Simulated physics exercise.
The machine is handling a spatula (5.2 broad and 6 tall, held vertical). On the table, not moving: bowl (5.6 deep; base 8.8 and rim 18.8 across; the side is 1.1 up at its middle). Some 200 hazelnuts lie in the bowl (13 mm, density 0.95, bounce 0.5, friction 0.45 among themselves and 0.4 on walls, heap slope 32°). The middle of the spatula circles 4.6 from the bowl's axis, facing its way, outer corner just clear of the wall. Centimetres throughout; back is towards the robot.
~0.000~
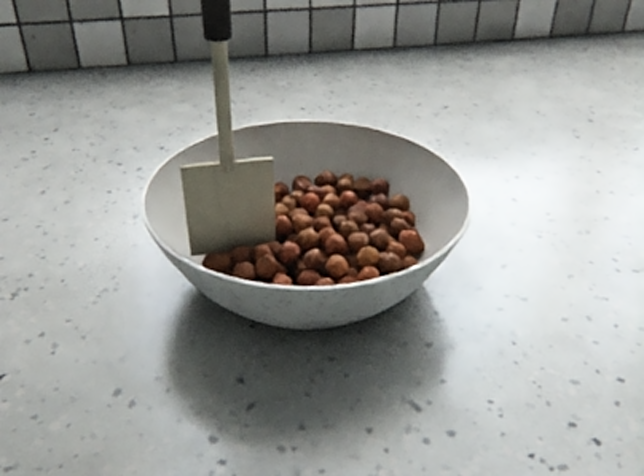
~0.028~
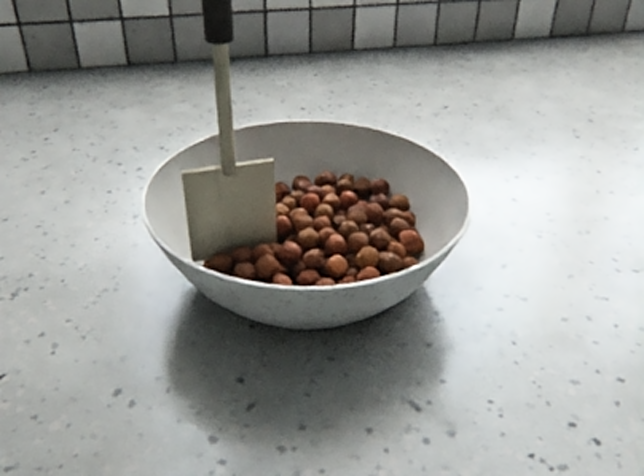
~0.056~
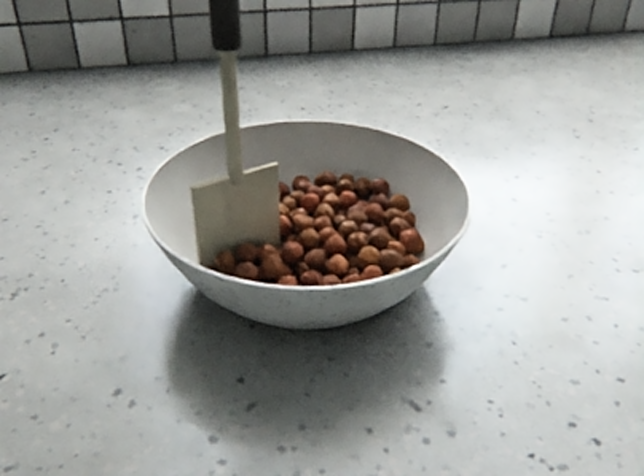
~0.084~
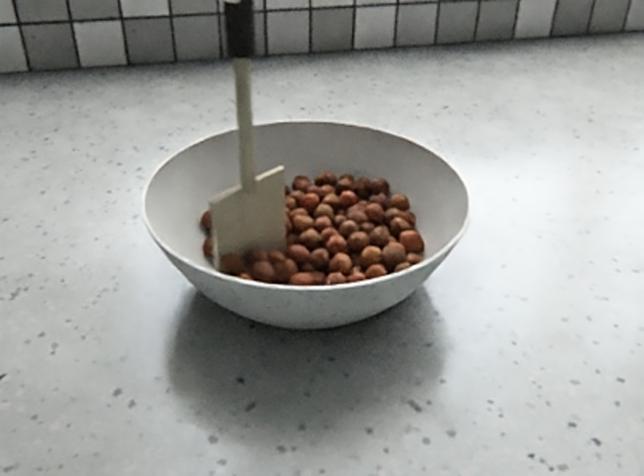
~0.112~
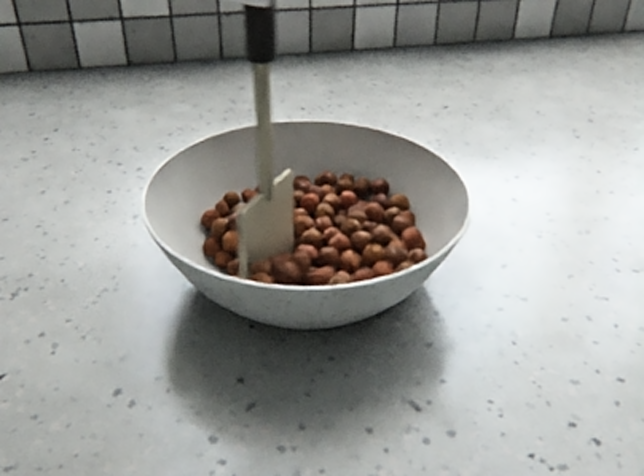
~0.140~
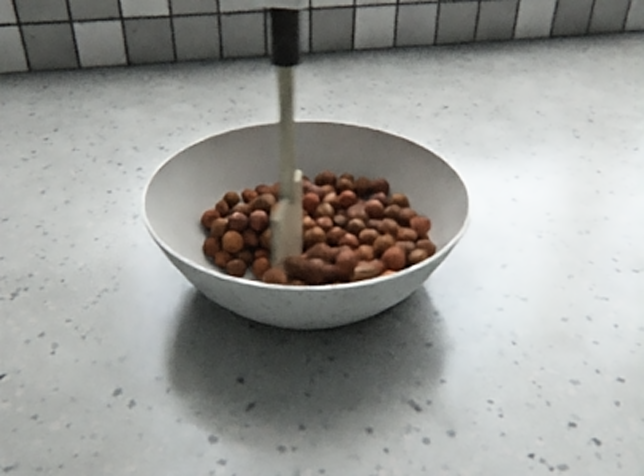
In the video, a flat spatula held upright moves through a pile of hazelnuts in a white bowl on a speckled countertop, sweeping from the left toward the front middle while turning edge-on and pushing some nuts aside.
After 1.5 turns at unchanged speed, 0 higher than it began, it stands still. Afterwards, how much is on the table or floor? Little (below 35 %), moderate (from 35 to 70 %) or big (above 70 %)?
Answer: Little; below 35 % of the hazelnuts finish on the table or floor.
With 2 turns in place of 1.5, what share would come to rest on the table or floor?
It would be near 35 per cent.
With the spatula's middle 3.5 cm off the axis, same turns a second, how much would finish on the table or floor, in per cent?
It would be near 10 per cent.
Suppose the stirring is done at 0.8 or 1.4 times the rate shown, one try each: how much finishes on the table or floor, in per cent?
About 20 and 35 per cent.
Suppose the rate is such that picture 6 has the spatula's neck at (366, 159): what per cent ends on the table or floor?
About 50 per cent.
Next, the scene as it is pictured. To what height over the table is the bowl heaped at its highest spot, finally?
Roughly 6.0 cm.
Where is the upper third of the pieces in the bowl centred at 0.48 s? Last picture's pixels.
At about (275, 156).
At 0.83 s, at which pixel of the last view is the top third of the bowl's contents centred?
Around (354, 271).
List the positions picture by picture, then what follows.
Spatula neck at (225, 138), 0° round; upper third of the load around (327, 226), from x 210 to 415, top at y 180; 203 in the bowl, in the first frame.
Spatula neck at (227, 141), 5° round; upper third of the load around (327, 226), from x 210 to 415, top at y 180, in the second frame.
Spatula neck at (234, 149), 19° round; upper third of the load around (325, 232), from x 210 to 415, top at y 180, in the third frame.
Spatula neck at (247, 158), 35° round; upper third of the load around (327, 238), from x 210 to 415, top at y 180, in the fourth frame.
Spatula neck at (265, 164), 50° round; upper third of the load around (329, 240), from x 210 to 415, top at y 180, in the fifth frame.
Spatula neck at (287, 168), 65° round; upper third of the load around (344, 239), from x 210 to 425, top at y 180; 203 in the bowl, in the sixth frame.
By 0.48 s, 251° round, highest piece 8 above the table; 186 in the bowl, 10 on the table or floor, 7 in flight or on the tool.
By 0.83 s, 76° round, highest piece 8 above the table; 164 in the bowl, 33 on the table or floor, 6 in flight or on the tool.
By 1.20 s, 180° round, highest piece 6 above the table; 150 in the bowl, 52 on the table or floor, 1 in flight or on the tool.
By 1.90 s, 180° round, highest piece 5 above the table; 150 in the bowl, 53 on the table or floor.
Final count, 150 in the bowl, 53 on the table or floor. That is 26 % on the table or floor.
